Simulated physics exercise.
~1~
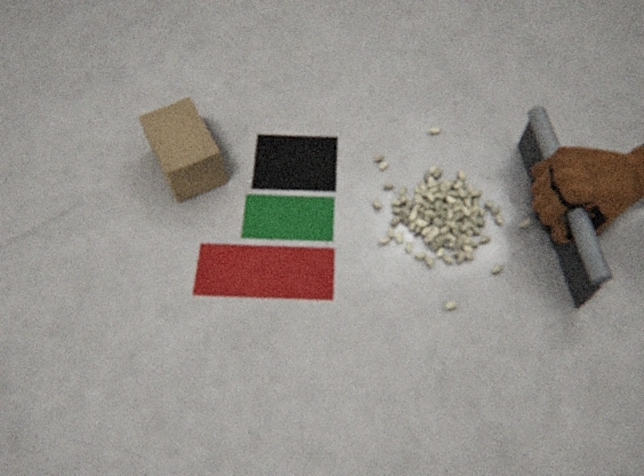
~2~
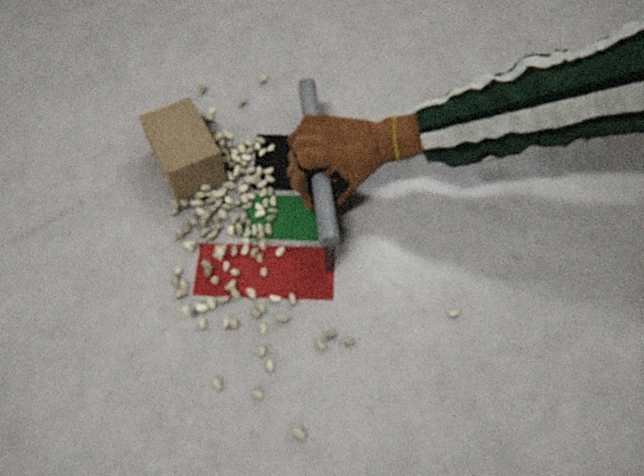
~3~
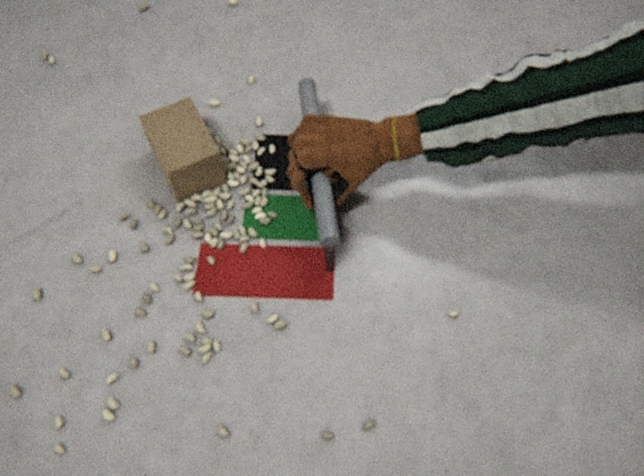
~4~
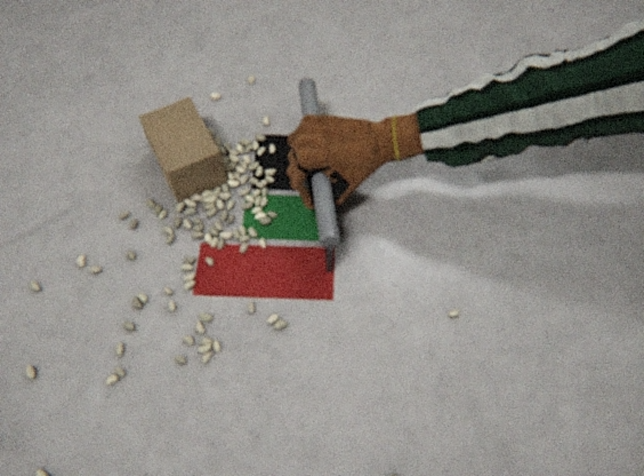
A gloved hand sweeping a pile of white beans left with a scraper, scattering them around a fixed block and coloured mats.
